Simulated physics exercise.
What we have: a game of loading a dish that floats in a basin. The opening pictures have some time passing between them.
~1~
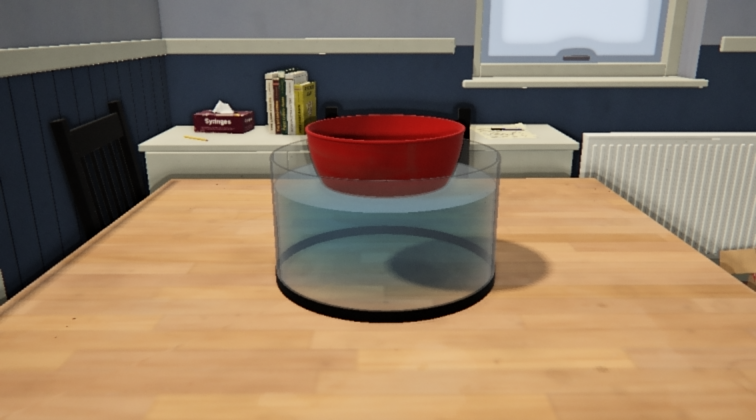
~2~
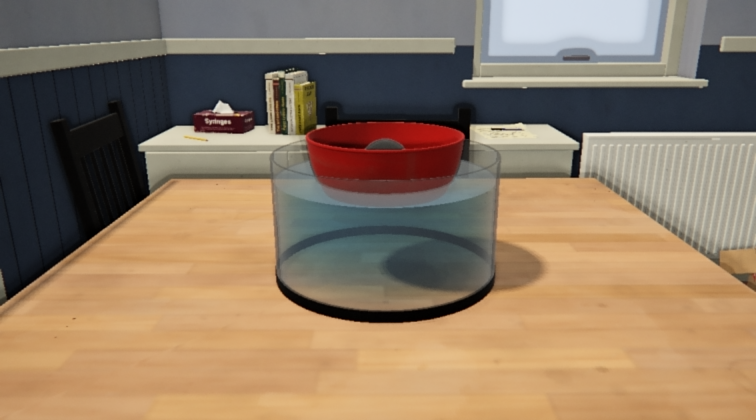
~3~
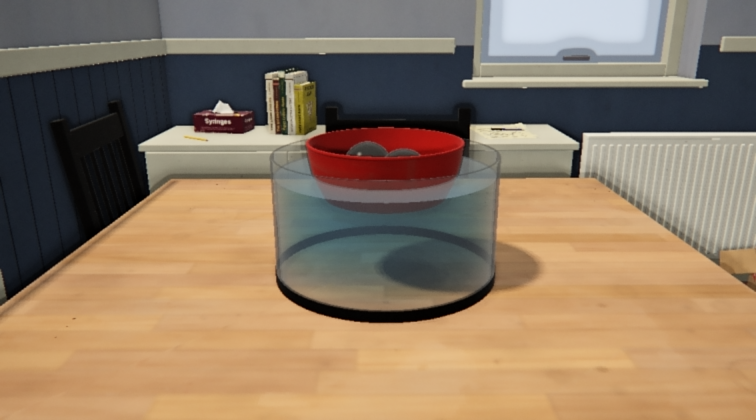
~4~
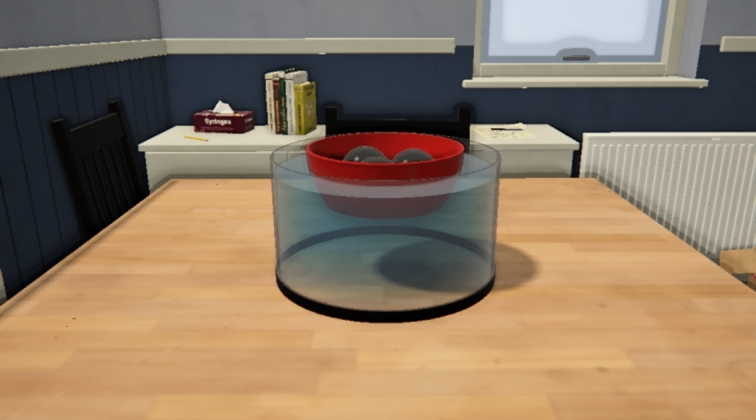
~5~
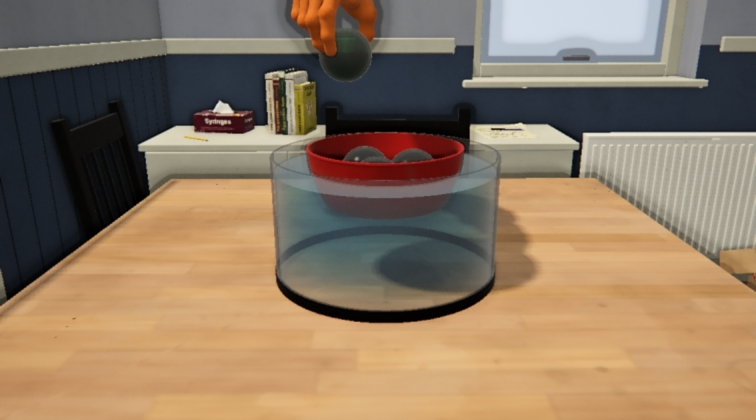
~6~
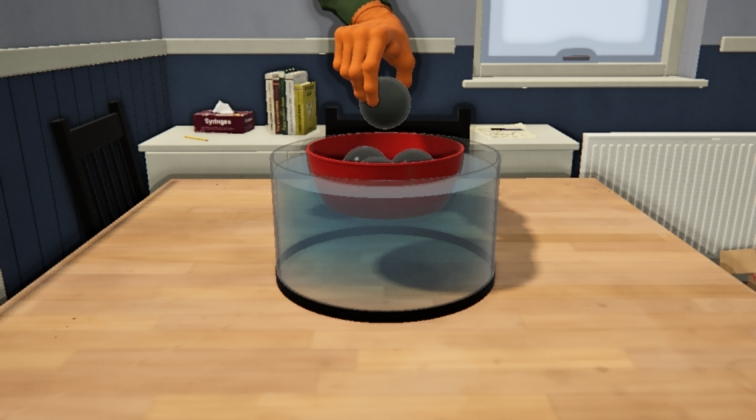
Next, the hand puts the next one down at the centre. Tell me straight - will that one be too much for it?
No, it's fine and floats.
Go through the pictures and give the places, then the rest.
In the first picture, dish (385, 128) empty; most of its side above the surface.
In the second picture, dish (385, 136) with one aboard; about two thirds of its side above the surface.
In the third picture, dish (385, 142) with two aboard; about half of its side above the surface.
In the fourth picture, dish (385, 148) with three aboard; about a third of its side above the surface.
In the fifth picture, dish (385, 148) with three aboard; about a third of its side above the surface; the next glass marble in the hand at (345, 55).
In the sixth picture, dish (385, 148) with three aboard; about a third of its side above the surface; the next glass marble in the hand at (385, 103).
Shortly, the glass marble is in and the dish dips.
Then, it steadies; about a fifth of its side above the surface.
At the finish, the dish floats; about a fifth of its side above the surface.
